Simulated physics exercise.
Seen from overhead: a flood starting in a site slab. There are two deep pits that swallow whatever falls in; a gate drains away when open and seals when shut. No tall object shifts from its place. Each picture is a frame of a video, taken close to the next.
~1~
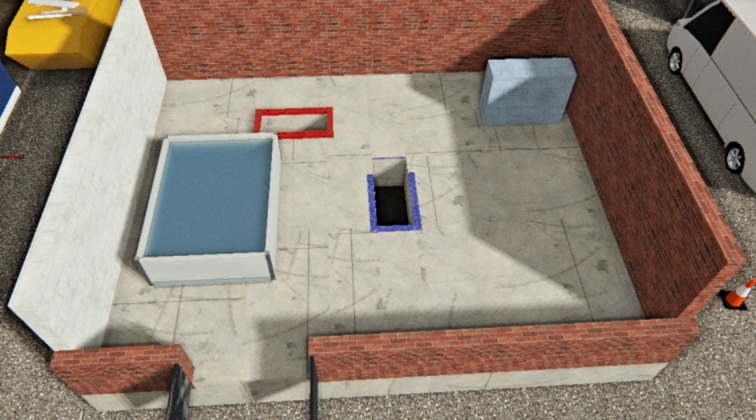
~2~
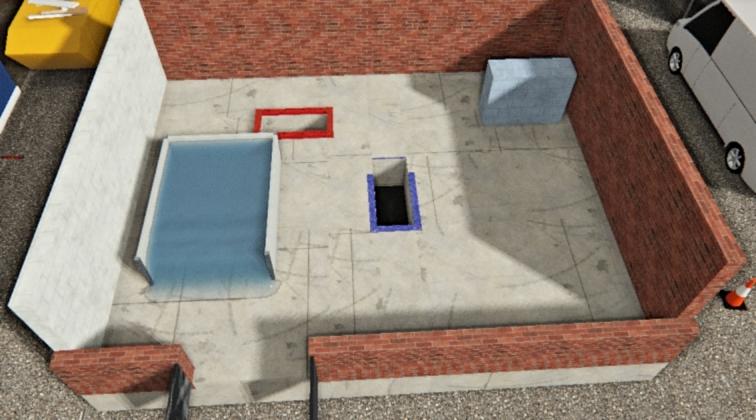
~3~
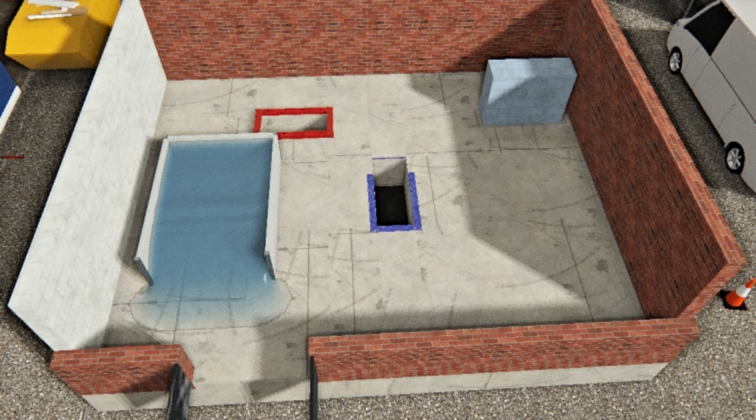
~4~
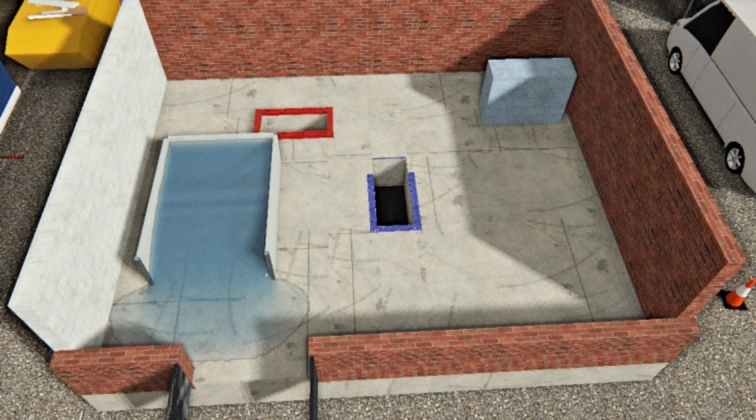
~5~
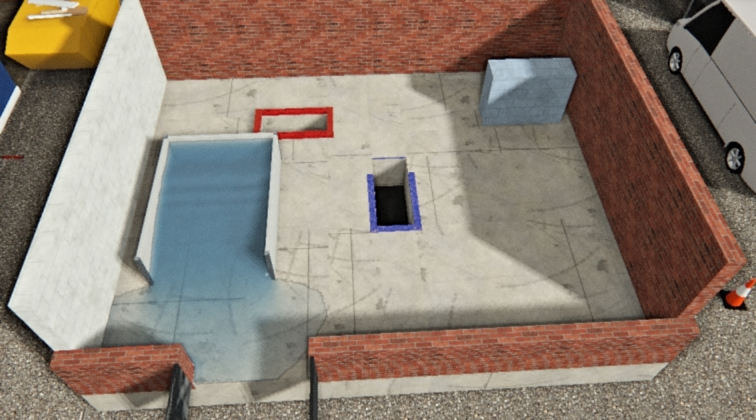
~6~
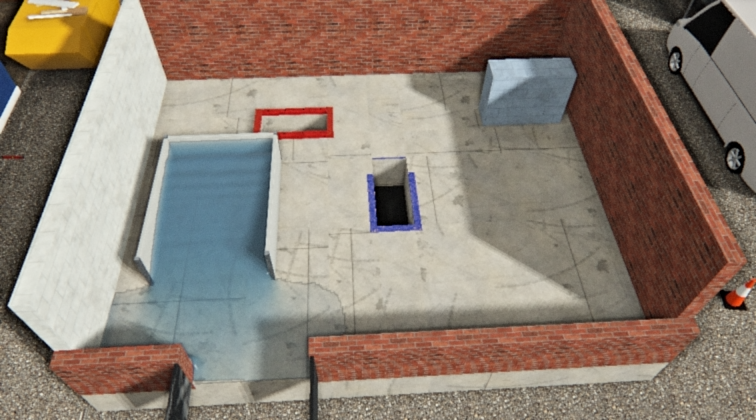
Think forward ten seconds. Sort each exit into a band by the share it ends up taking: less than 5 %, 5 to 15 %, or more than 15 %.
Bands: Gate: More than 15 %; blue pit: Less than 5 %; red pit: Less than 5 %.
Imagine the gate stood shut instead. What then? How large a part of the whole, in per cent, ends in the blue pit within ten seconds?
Blue pit, %: 6.
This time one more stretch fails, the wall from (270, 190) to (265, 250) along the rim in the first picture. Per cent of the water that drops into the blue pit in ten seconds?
That would be blue at 25 percent.
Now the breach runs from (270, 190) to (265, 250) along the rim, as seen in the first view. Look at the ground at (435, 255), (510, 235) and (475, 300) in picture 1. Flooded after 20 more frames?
In the order asked: Sodden, sodden, sodden.
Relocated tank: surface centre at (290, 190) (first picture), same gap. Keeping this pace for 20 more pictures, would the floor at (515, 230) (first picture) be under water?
There: Flooded.
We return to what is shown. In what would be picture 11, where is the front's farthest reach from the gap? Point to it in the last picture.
By then the tip should be at about (398, 355).
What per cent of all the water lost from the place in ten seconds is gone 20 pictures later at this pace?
Near 65 in a hundred.
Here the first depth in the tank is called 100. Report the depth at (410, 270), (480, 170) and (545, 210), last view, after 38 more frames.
The depths come to near 2, 0 and 0 per cent respectively.
A moment on, water covers 10 % of the floor; the gate 10 %, the blue pit 0 %, the red pit 0 %.
Next, water covers 15 % of the floor; the gate 22 %, the blue pit 0 %, the red pit 0 %.
Then, water covers 25 % of the floor; the gate 37 %, the blue pit 0 %, the red pit 0 %.
Later, water covers 45 % of the floor; the gate 49 %, the blue pit 0 %, the red pit 0 %.
In the end, water covers 70 % of the floor; the gate 55 %, the blue pit 0 %, the red pit 0 %.
